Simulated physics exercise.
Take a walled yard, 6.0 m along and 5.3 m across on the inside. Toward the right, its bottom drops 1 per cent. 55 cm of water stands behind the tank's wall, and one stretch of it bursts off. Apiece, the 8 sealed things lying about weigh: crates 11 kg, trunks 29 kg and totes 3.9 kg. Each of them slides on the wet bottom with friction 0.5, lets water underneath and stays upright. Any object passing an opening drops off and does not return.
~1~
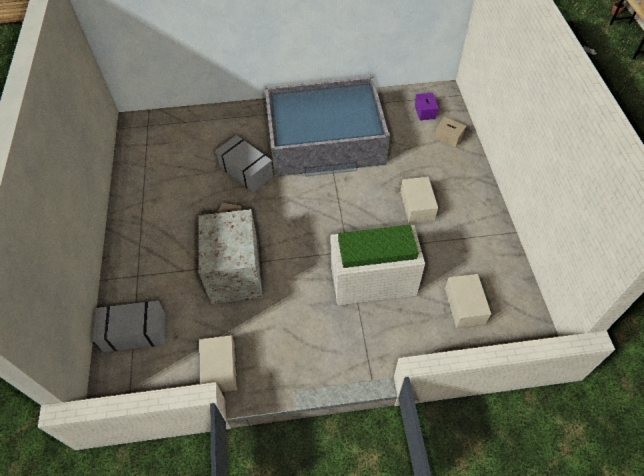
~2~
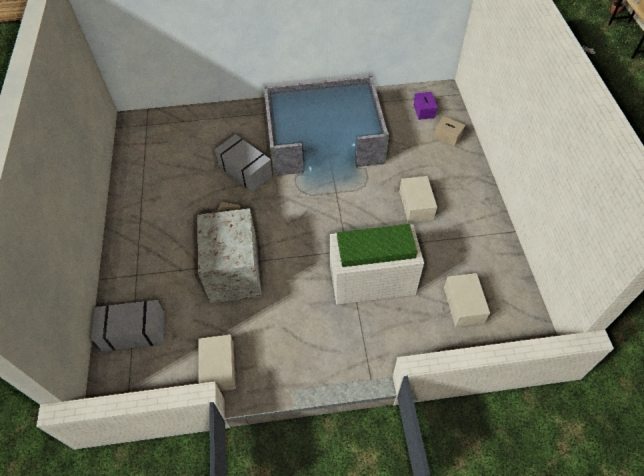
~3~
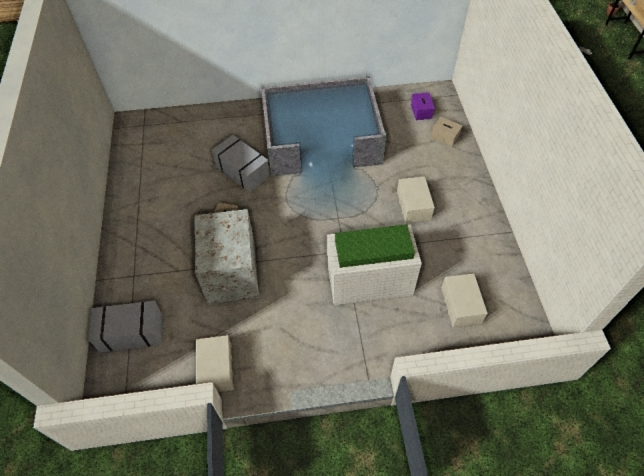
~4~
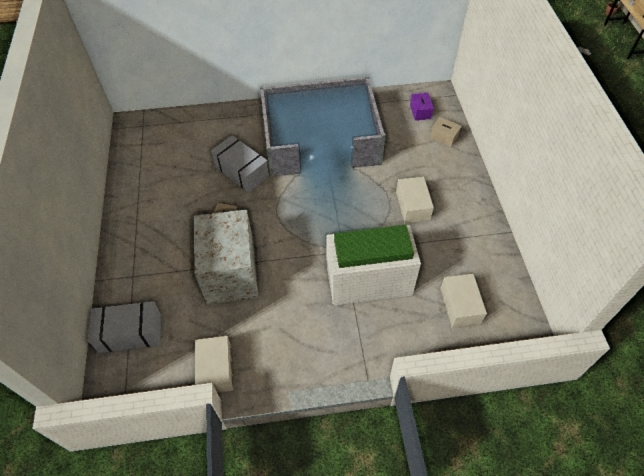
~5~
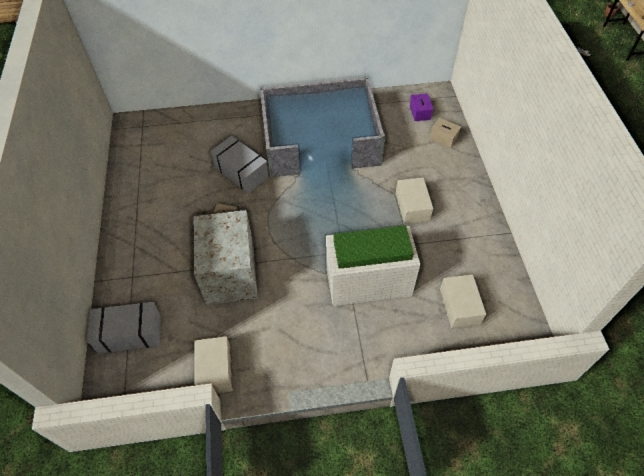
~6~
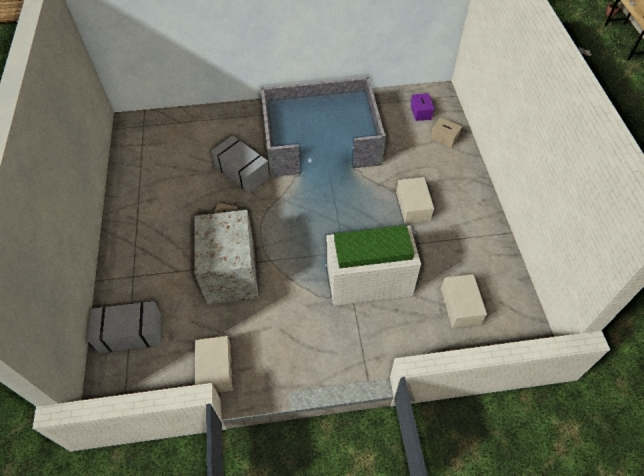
The video shows a walled yard with scattered blocks, a small purple box and a stone-edged pool; part of the pool's front wall opens, and water spreads across the paving between the blocks, which stay in place.
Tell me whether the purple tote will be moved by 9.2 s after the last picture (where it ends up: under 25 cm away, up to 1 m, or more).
The purple tote? It stays roughly where it started.
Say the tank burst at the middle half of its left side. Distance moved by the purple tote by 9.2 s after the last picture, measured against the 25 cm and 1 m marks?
Then the purple tote barely shifts.
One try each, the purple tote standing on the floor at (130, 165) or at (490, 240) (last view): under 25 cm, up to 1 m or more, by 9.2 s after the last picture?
I'd expect that it remains where it was first and gets borne away second.
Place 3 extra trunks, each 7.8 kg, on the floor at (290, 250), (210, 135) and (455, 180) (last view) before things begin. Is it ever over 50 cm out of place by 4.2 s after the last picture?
The first one ends up beyond that, the second inside that, the third inside that.
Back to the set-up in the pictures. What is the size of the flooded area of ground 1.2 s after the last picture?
I'd put it close to 13 m2.
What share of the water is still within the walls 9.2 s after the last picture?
Somewhere near 70 percent, give or take.
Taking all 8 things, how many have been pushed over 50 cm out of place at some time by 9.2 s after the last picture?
I get 2.
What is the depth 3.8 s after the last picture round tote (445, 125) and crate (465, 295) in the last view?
First about 2 cm, second about 3 cm.
Then, 1.2 s after the last picture the purple tote is near (423, 102), 0.0 m from its start, aground; 0 of 8 are out; 0 afloat.
Then, 3.8 s after the last picture the purple tote is near (423, 102), 0.0 m from its start, aground; 0 of 8 are out; 0 afloat.
Then, 6.2 s after the last picture the purple tote is near (423, 102), 0.0 m from its start, aground; 0 of 8 are out; 0 afloat.
Then, 9.2 s after the last picture the purple tote is near (426, 101), 0.1 m from its start, afloat; 0 of 8 are out; 2 afloat.
